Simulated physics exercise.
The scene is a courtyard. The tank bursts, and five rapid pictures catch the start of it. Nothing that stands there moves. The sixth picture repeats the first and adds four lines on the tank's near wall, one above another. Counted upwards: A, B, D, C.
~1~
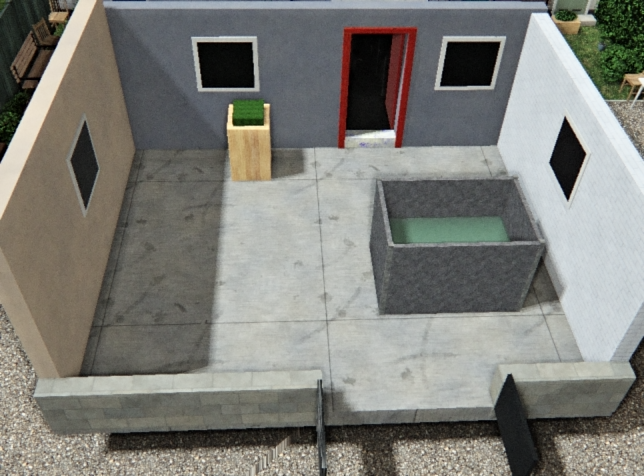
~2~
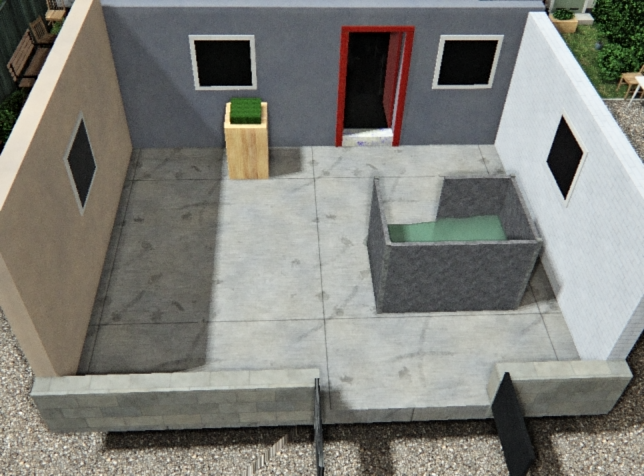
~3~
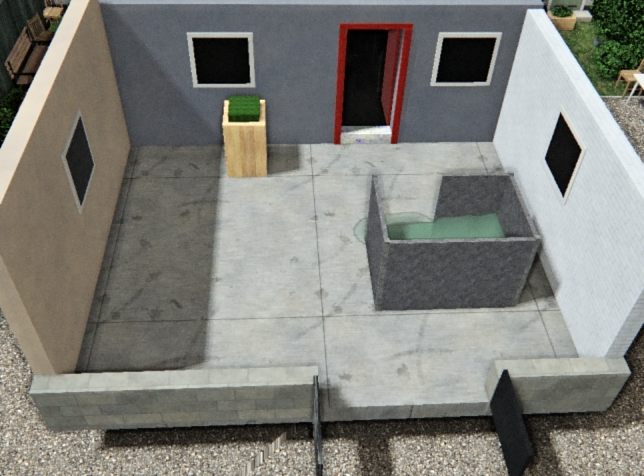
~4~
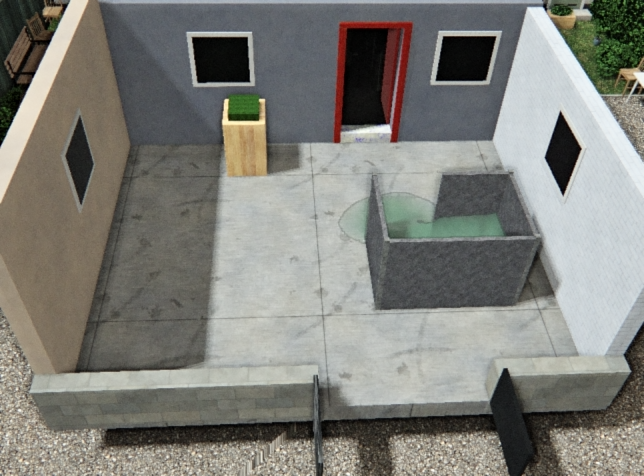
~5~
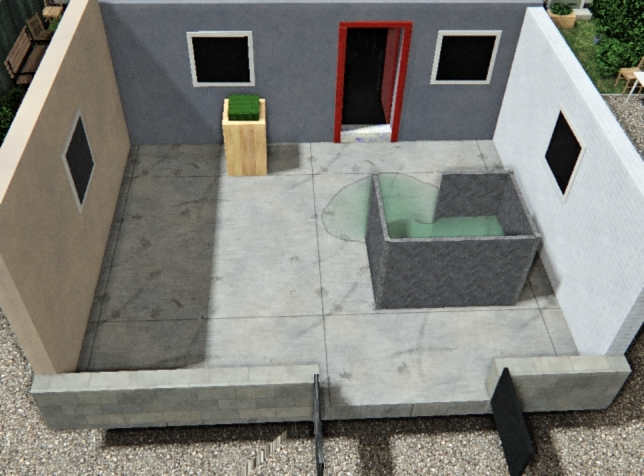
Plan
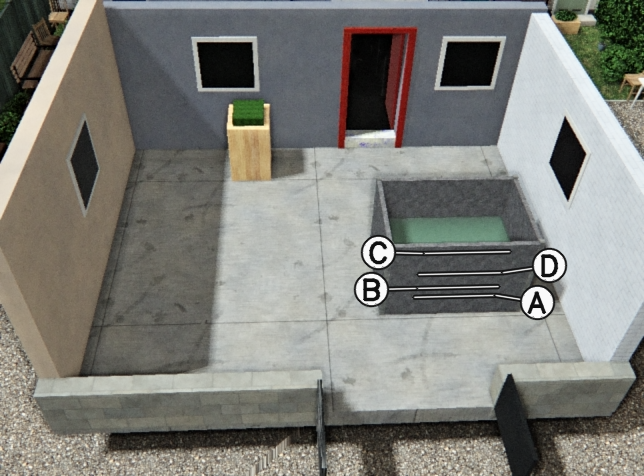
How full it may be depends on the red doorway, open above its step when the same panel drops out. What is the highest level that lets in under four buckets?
The limit is B.
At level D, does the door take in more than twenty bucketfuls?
No, less.
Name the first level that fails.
That would be D.
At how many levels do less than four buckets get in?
Two of them.
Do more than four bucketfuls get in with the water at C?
Yes, that goes wrong.
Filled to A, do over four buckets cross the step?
No.
On the marked copy, A at (455, 296); B at (457, 287); C at (466, 252); D at (460, 273); from the bottom up A, B, D, C.
With A, nothing gets over.
With B, a bucket or two gets in.
With C, dozens of bucketfuls pour in.
With D, about 12 bucketfuls get in.
